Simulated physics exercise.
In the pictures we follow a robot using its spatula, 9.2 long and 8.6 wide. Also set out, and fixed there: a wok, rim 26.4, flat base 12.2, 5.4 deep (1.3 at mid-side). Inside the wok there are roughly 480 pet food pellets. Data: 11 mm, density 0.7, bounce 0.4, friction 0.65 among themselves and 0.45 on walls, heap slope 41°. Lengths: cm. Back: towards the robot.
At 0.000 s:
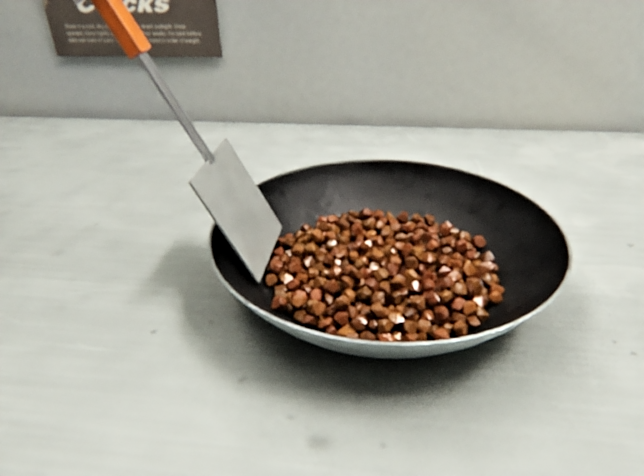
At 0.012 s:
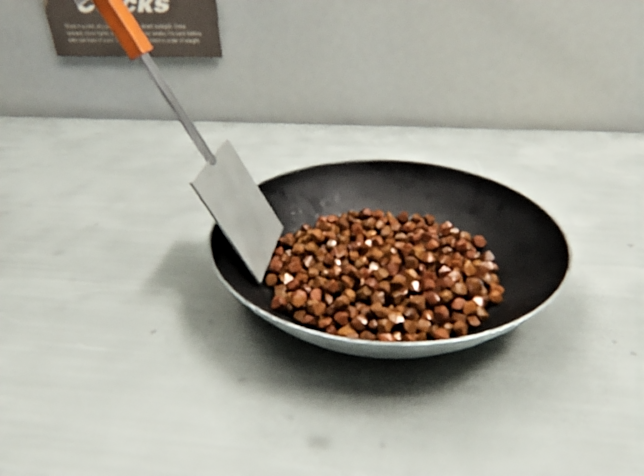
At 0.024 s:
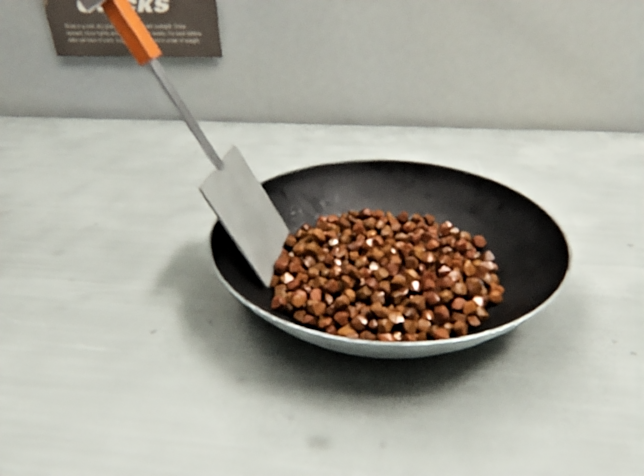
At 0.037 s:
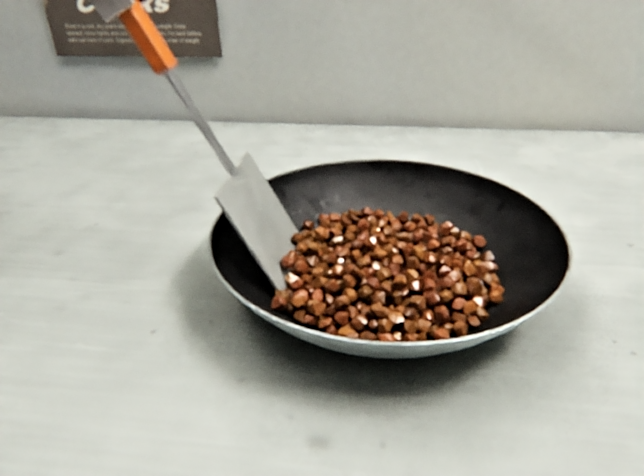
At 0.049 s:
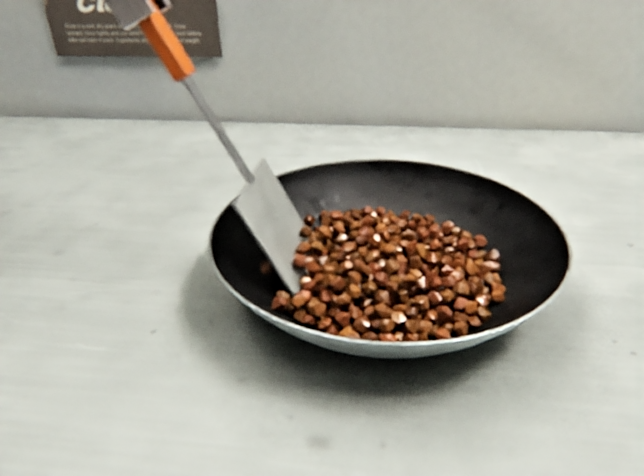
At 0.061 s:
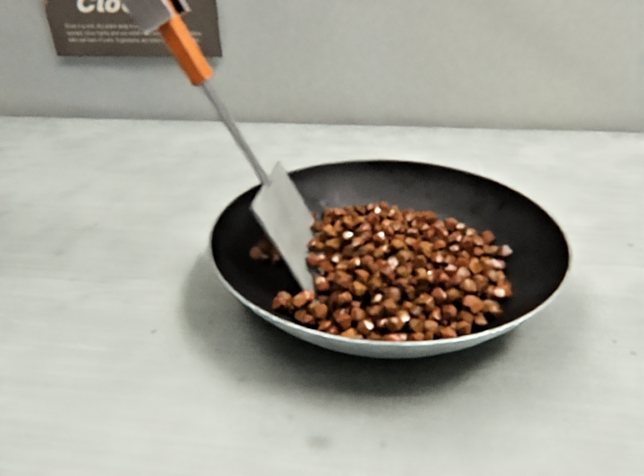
At the start, a flat metal spatula with an orange handle rests at the left edge of a heap of brown pellets in a dark wok. It then slides rightward into the heap, pushing pellets along and leaving a few behind on the left as the pile shifts slightly right.
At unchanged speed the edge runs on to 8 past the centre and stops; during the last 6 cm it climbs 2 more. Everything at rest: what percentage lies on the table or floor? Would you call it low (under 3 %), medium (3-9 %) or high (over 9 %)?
I would call it high.
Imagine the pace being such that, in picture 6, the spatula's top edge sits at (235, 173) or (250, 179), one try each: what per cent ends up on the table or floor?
Respectively, some 20 and 35 per cent.
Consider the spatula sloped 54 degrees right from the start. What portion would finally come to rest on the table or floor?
I'd put it at about 40 per cent.
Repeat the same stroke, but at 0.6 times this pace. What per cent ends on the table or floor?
I'd put it around 30 per cent.
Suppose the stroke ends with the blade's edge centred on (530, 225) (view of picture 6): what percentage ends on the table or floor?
Estimate: Approx. 50 %.
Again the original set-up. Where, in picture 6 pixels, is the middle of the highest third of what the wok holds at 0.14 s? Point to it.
About pixel (490, 245).
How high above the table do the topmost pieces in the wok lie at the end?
Roughly 5.5 centimetres.
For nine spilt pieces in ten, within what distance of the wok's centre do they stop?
35 cm.
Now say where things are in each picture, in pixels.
In the first picture, the spatula top edge at (209, 158), sloping 63°; upper third of the load around (379, 260), from x 270 to 495, top at y 215; 479 in the wok.
In the second picture, the spatula top edge at (210, 159), sloping 63°; upper third of the load around (379, 260), from x 270 to 495, top at y 215.
In the third picture, the spatula top edge at (218, 164), sloping 63°; upper third of the load around (379, 260), from x 275 to 495, top at y 215.
In the fourth picture, the spatula top edge at (233, 172), sloping 63°; upper third of the load around (379, 258), from x 275 to 495, top at y 215.
In the fifth picture, the spatula top edge at (249, 178), sloping 63°; upper third of the load around (380, 254), from x 265 to 500, top at y 210.
In the sixth picture, the spatula top edge at (266, 182), sloping 63°; upper third of the load around (386, 252), from x 255 to 505, top at y 205; 479 in the wok.
After 0.10 s, sloping 63°, highest piece 11 above the table; 478 in the wok, 1 on the blade or in flight.
After 0.14 s, sloping 63°, highest piece 17 above the table; 473 in the wok, 6 on the blade or in flight.
After 0.37 s, sloping 63°, highest piece 20 above the table; 312 in the wok, 92 on the table or floor, 75 on the blade or in flight.
After 1.42 s, sloping 63°, highest piece 6 above the table; 311 in the wok, 168 on the table or floor.
In the end, 311 in the wok, 168 on the table or floor. That is 35 % on the table or floor.
